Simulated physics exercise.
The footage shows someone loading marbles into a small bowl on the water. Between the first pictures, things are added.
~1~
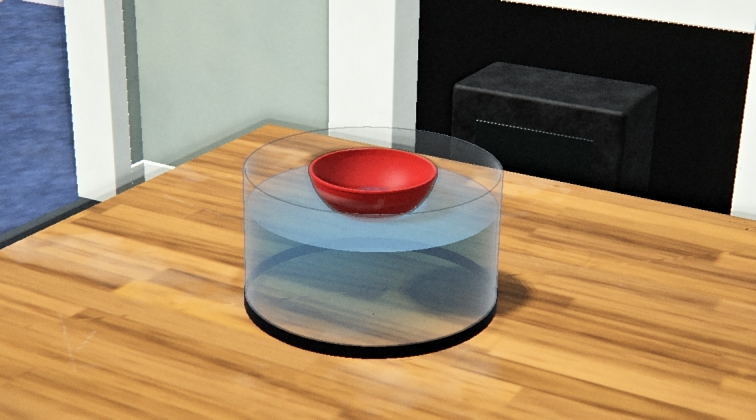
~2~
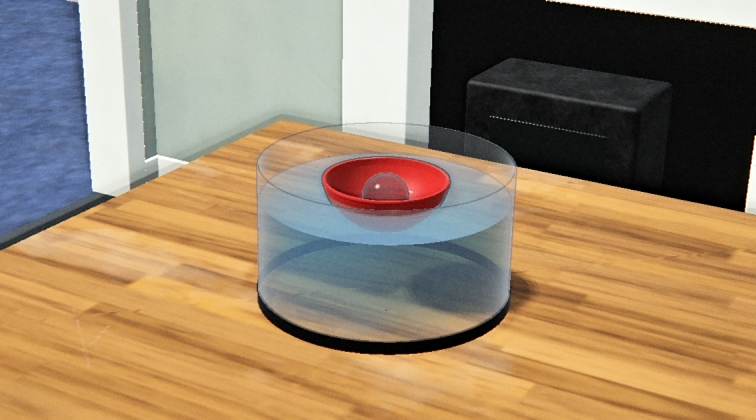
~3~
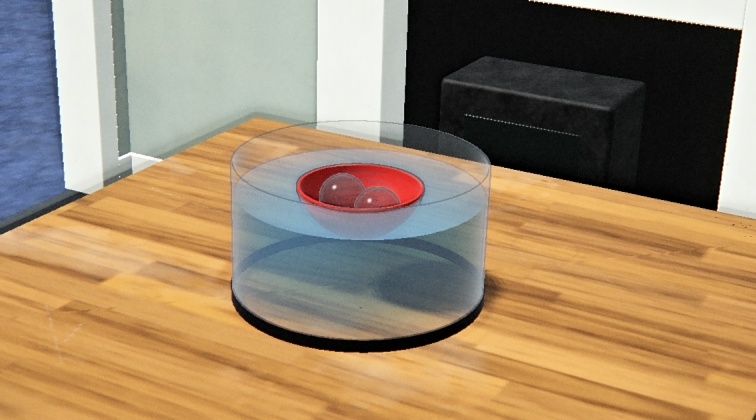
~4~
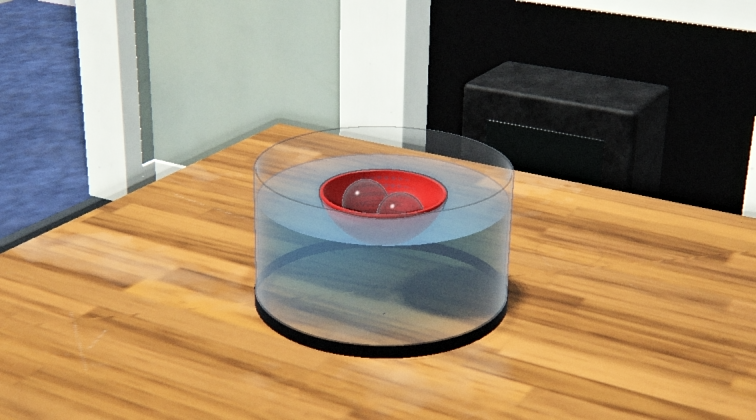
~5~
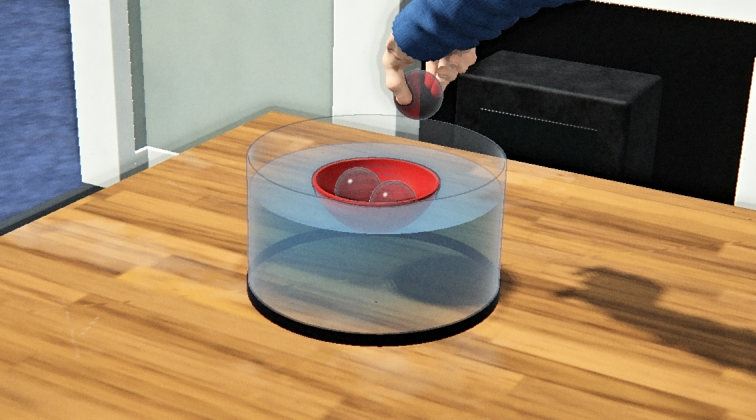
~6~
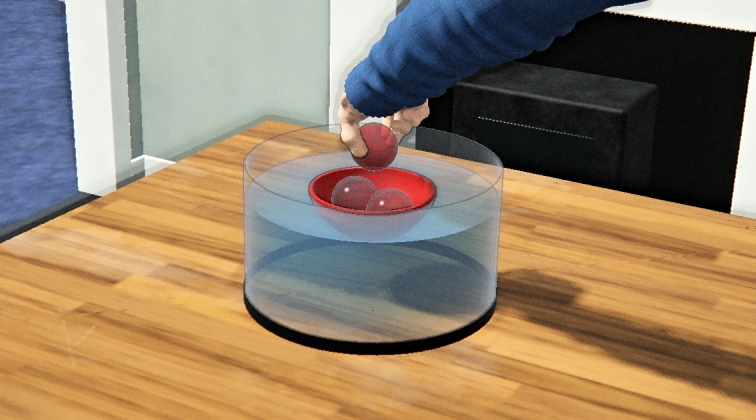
A red bowl floats empty in a clear round tank of water on a wooden table, then sits lower as one glass marble and then a second appear inside it. A hand in a blue sleeve then brings another marble in from the upper right and holds it just above the bowl.
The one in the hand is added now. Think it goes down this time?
Yes, down it goes.
Shortly, the glass marble is in and the small bowl dips.
Then, water pours in over its edge.
At the finish, the small bowl lies on the bottom with its load.
